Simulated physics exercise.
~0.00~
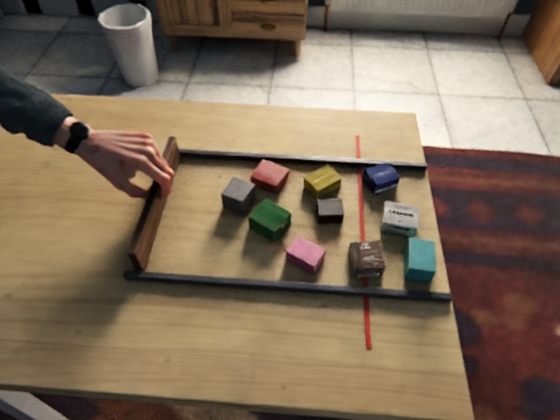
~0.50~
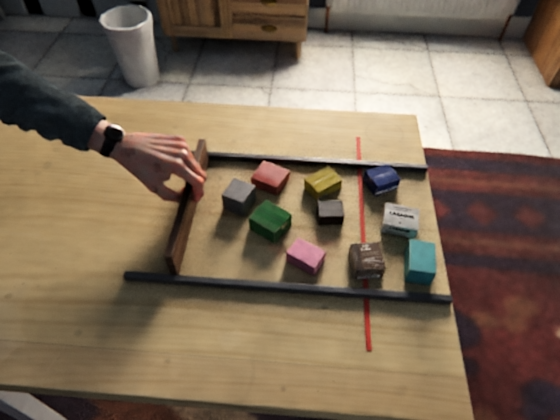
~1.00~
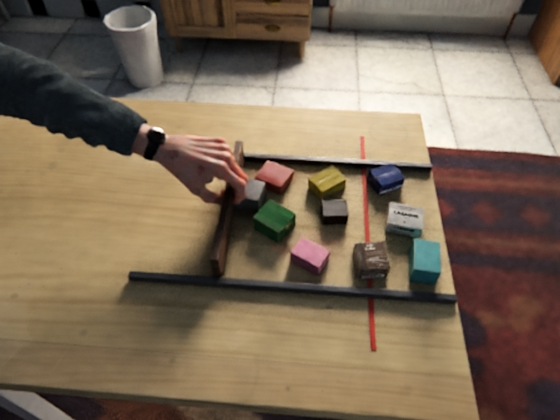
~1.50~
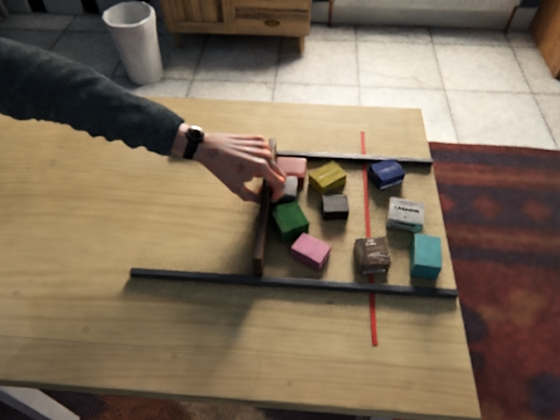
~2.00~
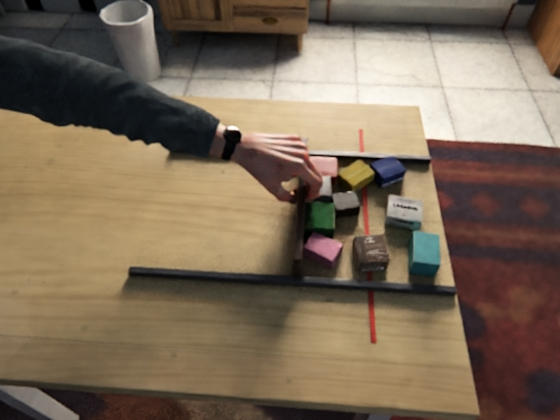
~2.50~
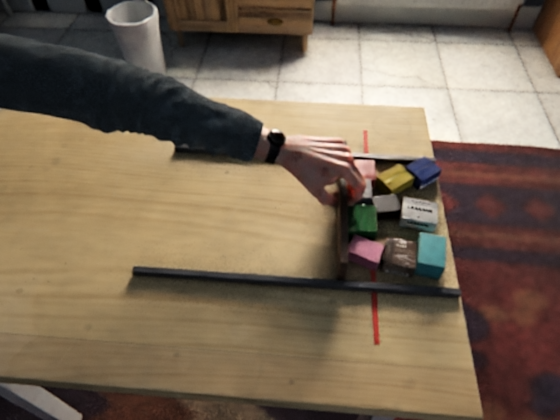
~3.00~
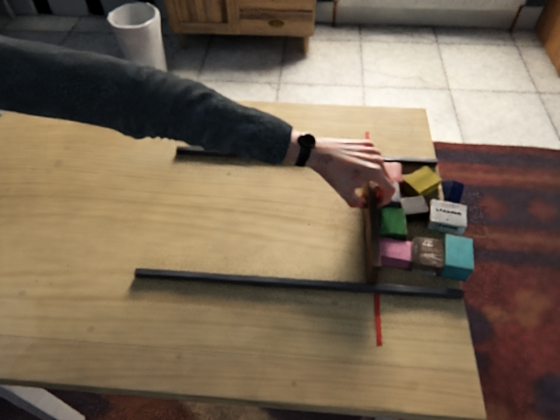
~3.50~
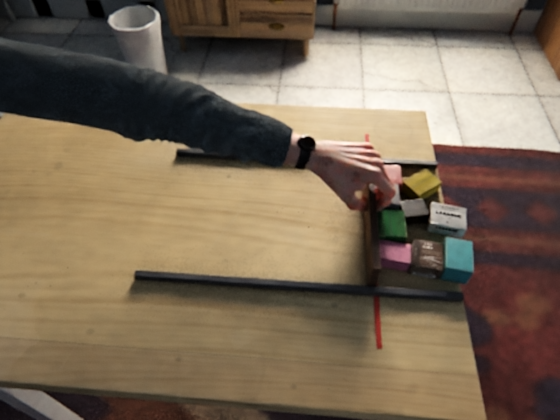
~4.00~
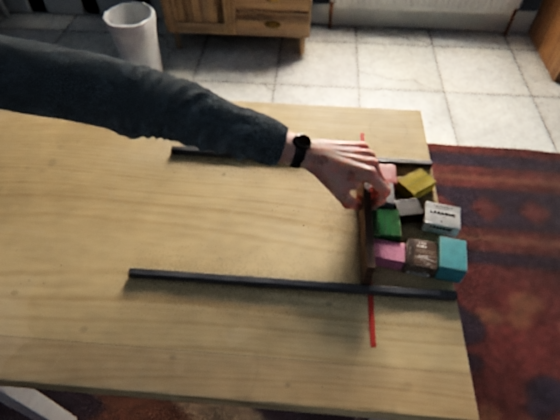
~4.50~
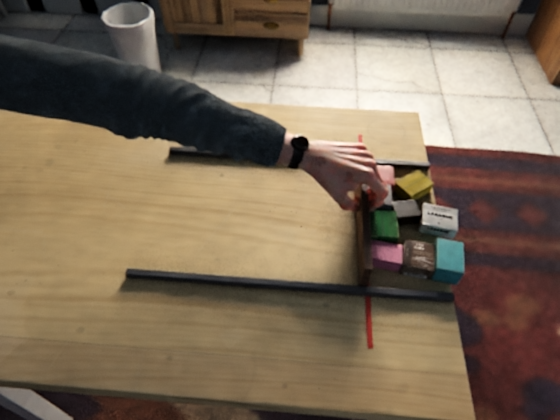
A hand in a dark sleeve and black watch grips an upright brown board at the left of two dark rails on a wooden table, seen from above, with a bin and cabinet behind. Between the rails lie small blocks, grey, red, green, yellow, black and pink, with blue, white, brown and turquoise ones near the right edge, beyond a red line. The board slides right, gathering the grey, red and green blocks, then the pink. The packed group shoves the far ones toward the edge, and the blue box tips over it. The board stops at the line, the others crowded at the edge.
